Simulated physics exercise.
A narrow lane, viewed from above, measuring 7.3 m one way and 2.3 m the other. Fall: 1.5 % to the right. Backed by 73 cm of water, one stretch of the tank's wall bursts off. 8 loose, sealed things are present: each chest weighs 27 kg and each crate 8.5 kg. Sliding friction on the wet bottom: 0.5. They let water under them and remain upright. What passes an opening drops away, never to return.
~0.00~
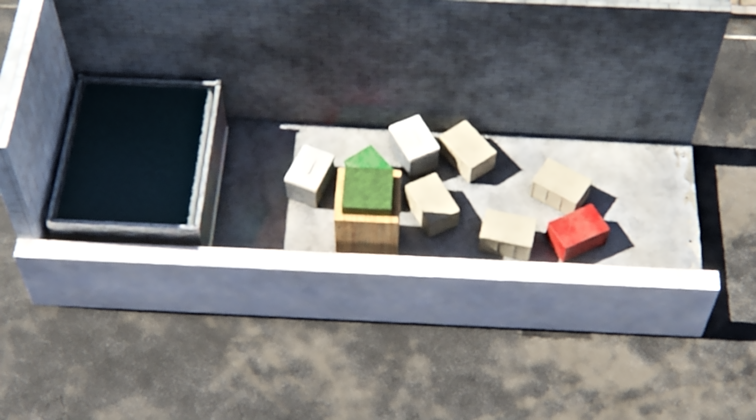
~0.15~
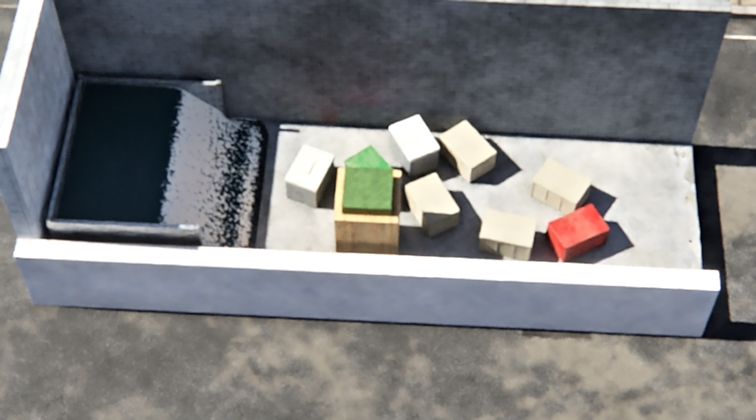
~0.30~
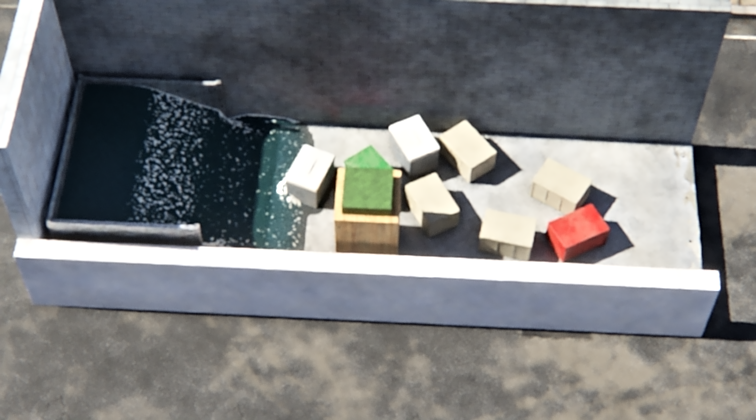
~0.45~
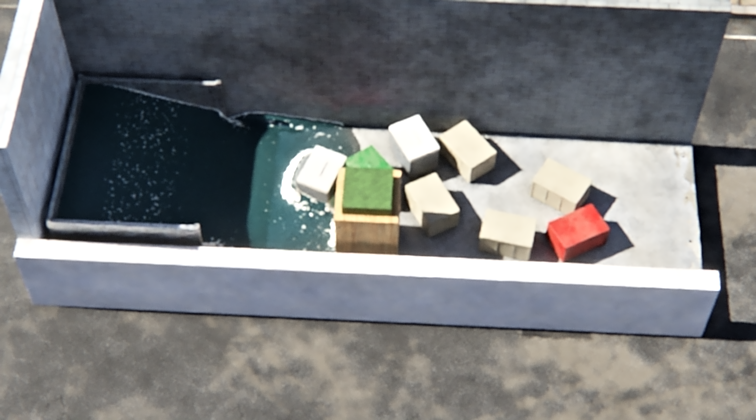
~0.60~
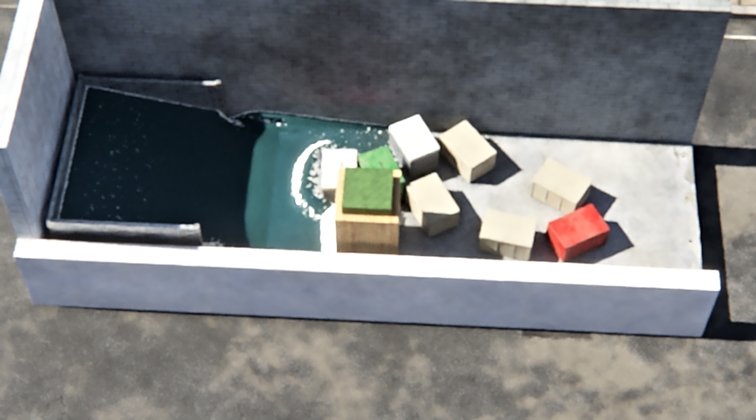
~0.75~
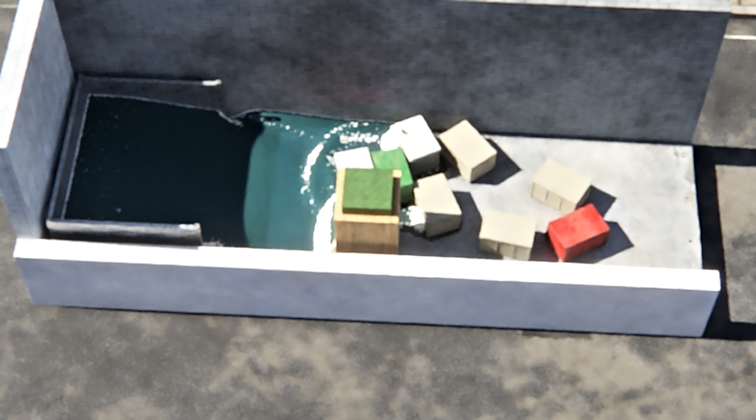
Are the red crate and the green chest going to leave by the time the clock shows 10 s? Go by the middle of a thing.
Short answer: Red crate goes free, green chest goes free.
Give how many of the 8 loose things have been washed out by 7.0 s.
That makes 8 by then.
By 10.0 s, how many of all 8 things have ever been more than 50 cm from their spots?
I count 8.
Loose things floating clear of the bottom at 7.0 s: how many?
At that instant the tally stands at 0.
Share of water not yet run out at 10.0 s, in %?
About 26 in a hundred parts of the water.
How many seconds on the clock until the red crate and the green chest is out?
Near 2.5 and 2.5 s.
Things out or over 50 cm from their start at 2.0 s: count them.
The number by then is 8.
After 2.0 s the red crate is near (657, 242), 0.9 m from its start, aground; the green chest is near (578, 187), 2.4 m from its start, aground; 0 of 8 are out; 4 afloat.
After 4.5 s the red crate has gone out; the green chest has gone out; 8 of 8 are out; 0 afloat.
After 7.0 s the red crate has gone out; the green chest has gone out; 8 of 8 are out; 0 afloat.
After 10.0 s the red crate has gone out; the green chest has gone out; 8 of 8 are out; 0 afloat.
